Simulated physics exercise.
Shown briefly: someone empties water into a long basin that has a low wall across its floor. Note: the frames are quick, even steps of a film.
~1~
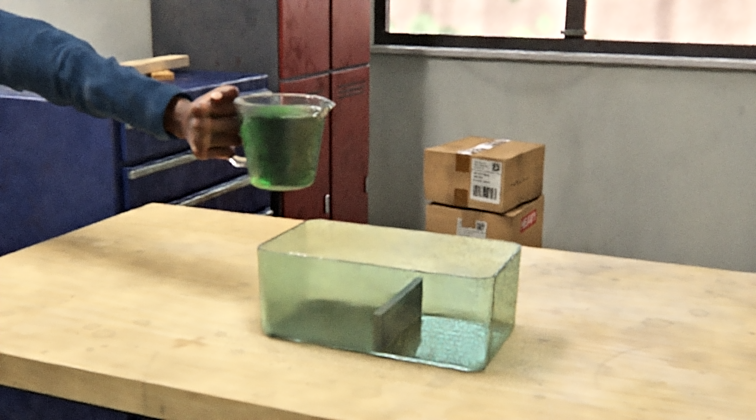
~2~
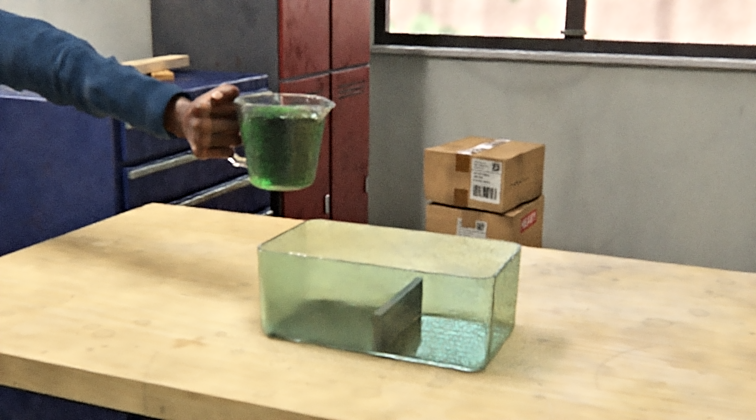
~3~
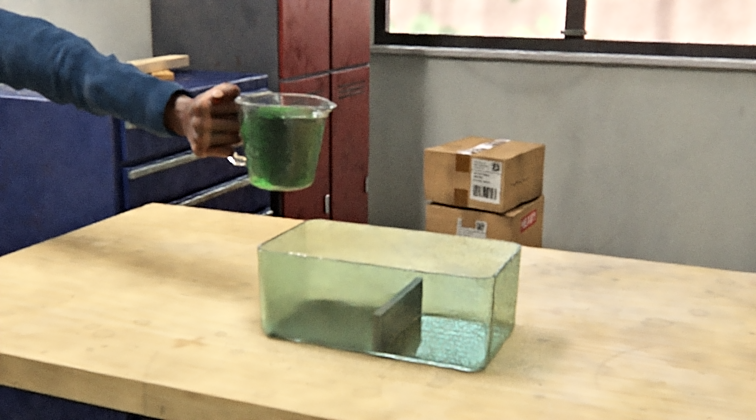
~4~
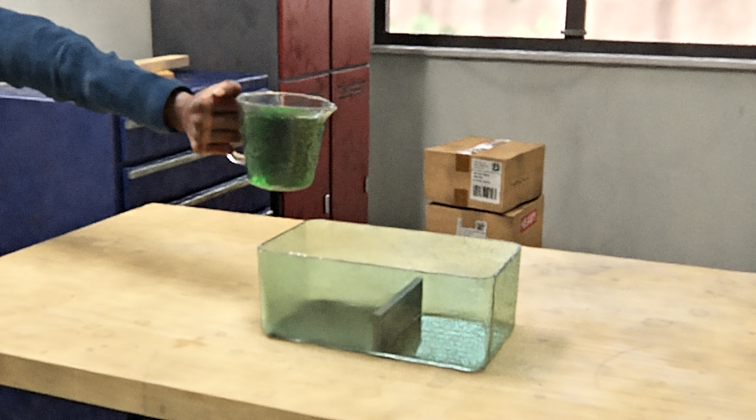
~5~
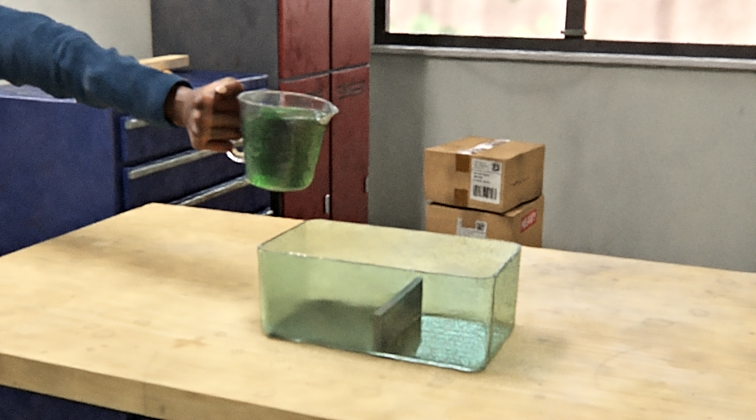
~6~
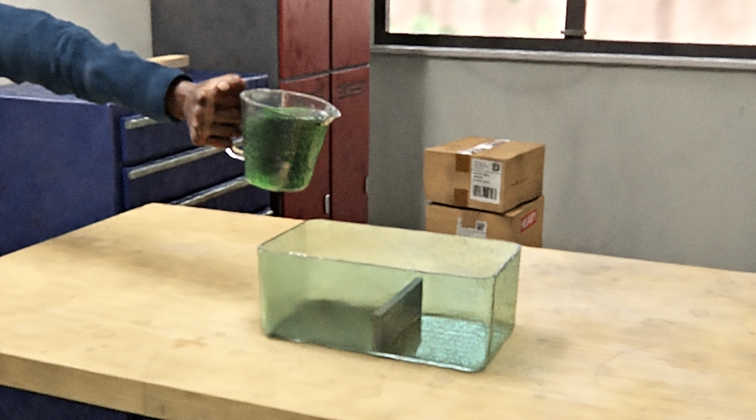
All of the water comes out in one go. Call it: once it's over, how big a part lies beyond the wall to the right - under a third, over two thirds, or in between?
Under a third.
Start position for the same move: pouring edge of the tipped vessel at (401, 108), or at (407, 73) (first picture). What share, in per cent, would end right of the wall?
The first start yields 95 per cent, the second 95 per cent.
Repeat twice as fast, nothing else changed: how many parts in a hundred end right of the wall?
I'd estimate some 5 percent.
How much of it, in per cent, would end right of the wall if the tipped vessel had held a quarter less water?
The share comes to roughly 5 per cent.
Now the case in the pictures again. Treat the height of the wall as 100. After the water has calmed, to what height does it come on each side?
The left reaches some 50 %, the right about 0 %.
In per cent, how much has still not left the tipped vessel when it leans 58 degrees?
Some 75 per cent has not yet come out.
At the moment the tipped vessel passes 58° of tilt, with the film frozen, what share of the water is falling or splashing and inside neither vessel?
Somewhere around 15 per cent of it.
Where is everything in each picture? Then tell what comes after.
The first picture shows tilt 0°; pouring edge (333, 105); surface from (248, 110) to (323, 115); the long basin's rim runs from (283, 235) to (508, 263); the wall's top is at (400, 296).
The second picture shows tilt 0°; pouring edge (333, 105); surface from (248, 110) to (323, 116).
The third picture shows tilt 2°; pouring edge (334, 107); surface from (248, 110) to (323, 116).
The fourth picture shows tilt 3°; pouring edge (335, 109); surface from (249, 110) to (324, 117).
The fifth picture shows tilt 6°; pouring edge (337, 112); surface from (250, 110) to (326, 117).
The sixth picture shows tilt 10°; pouring edge (338, 115); surface from (252, 111) to (330, 117).
A moment on, the tilt is 58° and 75 per cent is still to pour, 9 is left of the wall and 0 right of it.
Next, the tilt is 92° and 19 per cent is still to pour, 61 is left of the wall and 6 right of it.
Then the tilt is 103° and 0 per cent is still to pour, 89 is left of the wall and 8 right of it.
Later the tilt is 103° and 0 per cent is still to pour, 90 is left of the wall and 8 right of it.
Finally, 90 per cent lies left of the wall, 8 right of it and 2 outside.
